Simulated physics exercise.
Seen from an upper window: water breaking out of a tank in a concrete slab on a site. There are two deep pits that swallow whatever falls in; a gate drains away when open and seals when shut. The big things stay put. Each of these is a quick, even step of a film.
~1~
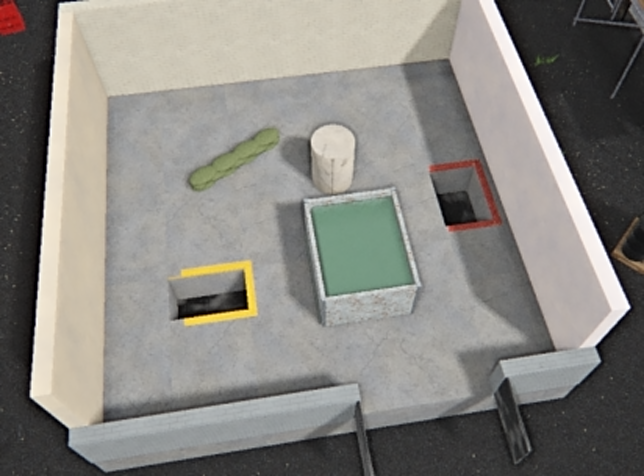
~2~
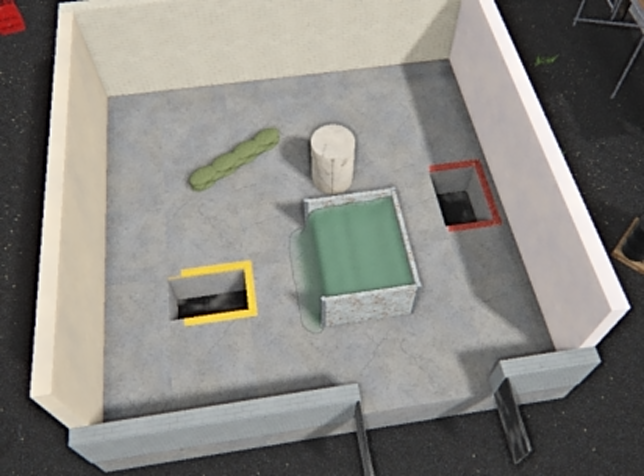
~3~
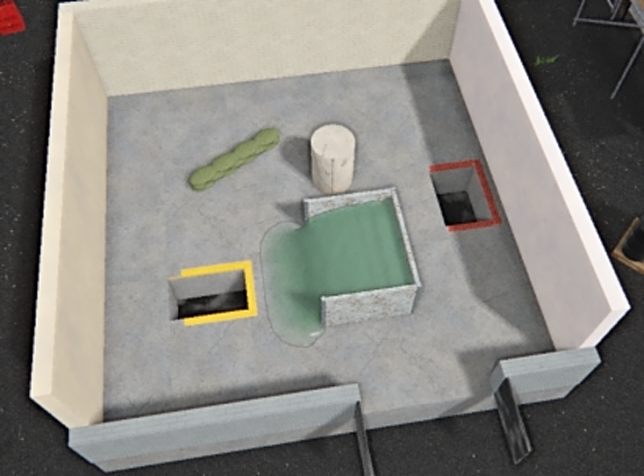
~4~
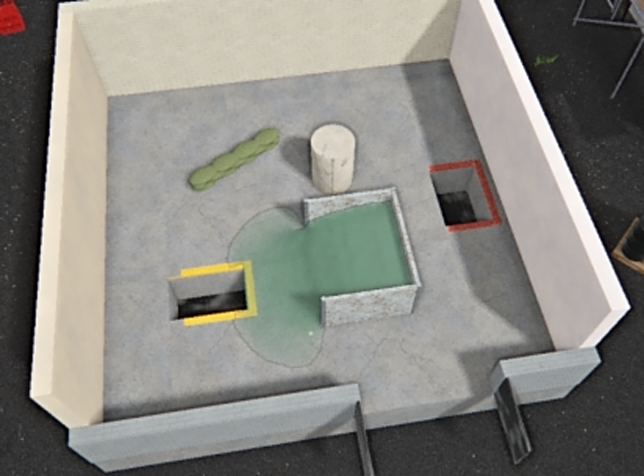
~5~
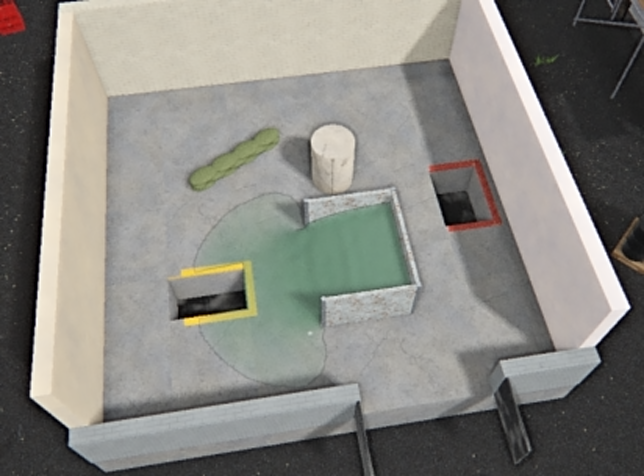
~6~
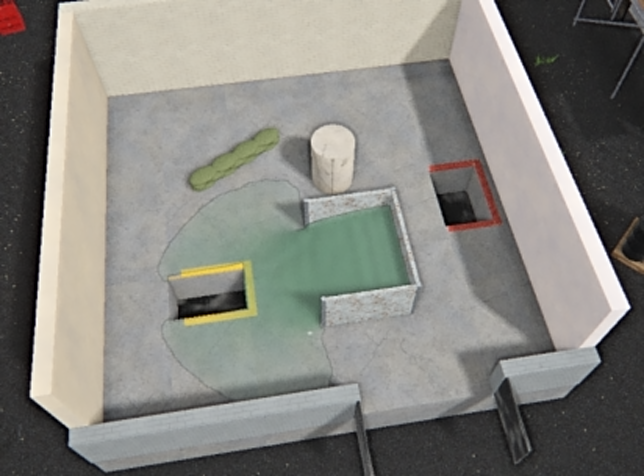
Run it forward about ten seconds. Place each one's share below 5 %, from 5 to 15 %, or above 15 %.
Placed: The gate lands below 5 %; the yellow pit lands above 15 %; the red pit lands below 5 %.
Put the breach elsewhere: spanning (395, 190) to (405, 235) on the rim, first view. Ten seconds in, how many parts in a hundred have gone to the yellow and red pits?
Yellow 2 %, red 60 %.
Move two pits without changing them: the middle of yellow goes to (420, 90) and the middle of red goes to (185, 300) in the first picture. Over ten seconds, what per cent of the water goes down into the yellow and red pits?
Per cent, approx.: Yellow 4, red 55.
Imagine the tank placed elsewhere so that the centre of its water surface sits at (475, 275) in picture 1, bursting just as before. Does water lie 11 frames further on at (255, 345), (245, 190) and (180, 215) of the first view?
In order: Inundated, then inundated, then inundated.
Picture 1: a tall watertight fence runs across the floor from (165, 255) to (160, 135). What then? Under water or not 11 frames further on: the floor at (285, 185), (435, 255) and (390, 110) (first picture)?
Going one after another, I'd say kept clear of the flood, then kept clear of the flood, then kept clear of the flood.
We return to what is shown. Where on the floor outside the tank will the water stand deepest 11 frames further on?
Near (116, 436).
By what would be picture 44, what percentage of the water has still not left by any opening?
I reckon around 52 in a hundred.
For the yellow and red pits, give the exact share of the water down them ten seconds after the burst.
About 54 and 0 per cent.
A moment on, water covers 30 % of the floor; the gate 0 %, the yellow pit 20 %, the red pit 0 %.
Next, water covers 35 % of the floor; the gate 0 %, the yellow pit 29 %, the red pit 0 %.
Then, water covers 45 % of the floor; the gate 0 %, the yellow pit 38 %, the red pit 0 %.
Later, water covers 60 % of the floor; the gate 0 %, the yellow pit 49 %, the red pit 0 %.
In the end, water covers 70 % of the floor; the gate 1 %, the yellow pit 54 %, the red pit 1 %.
